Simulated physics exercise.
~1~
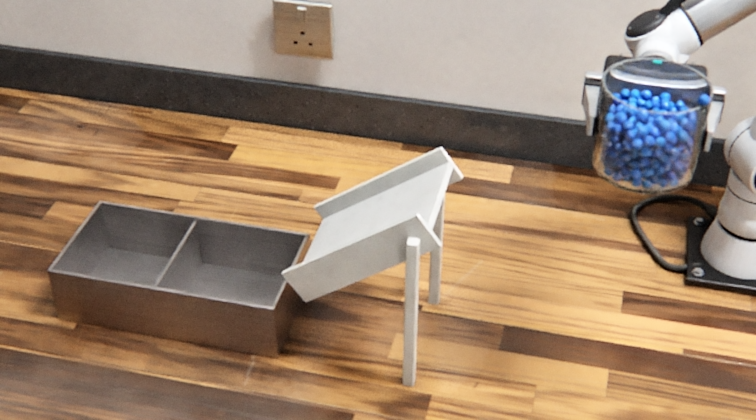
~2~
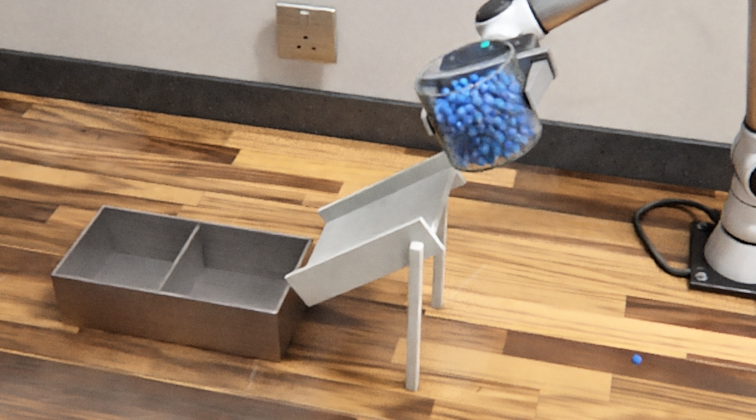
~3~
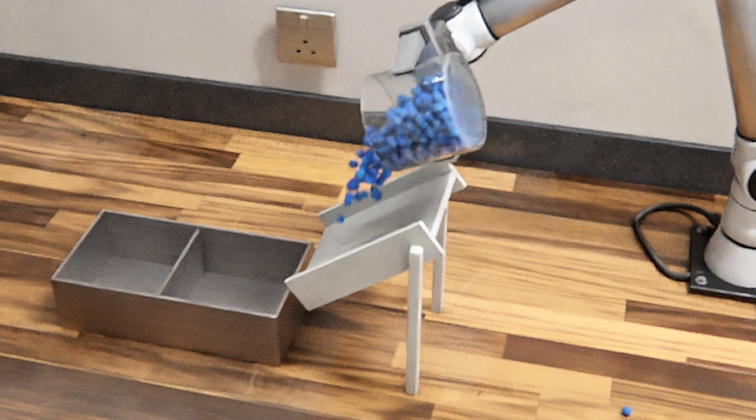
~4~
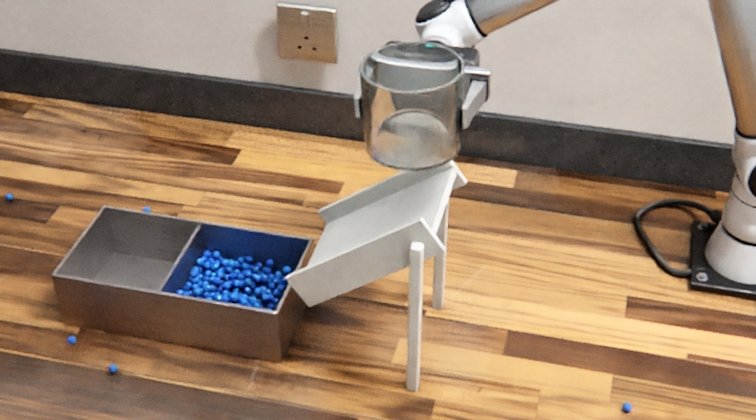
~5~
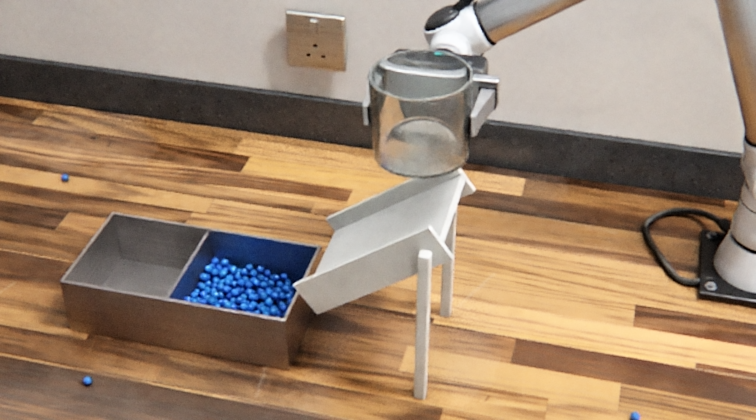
On a wooden surface, a robot arm tips blue beads from a clear cup down a chute into a box's right compartment, scattering a few.
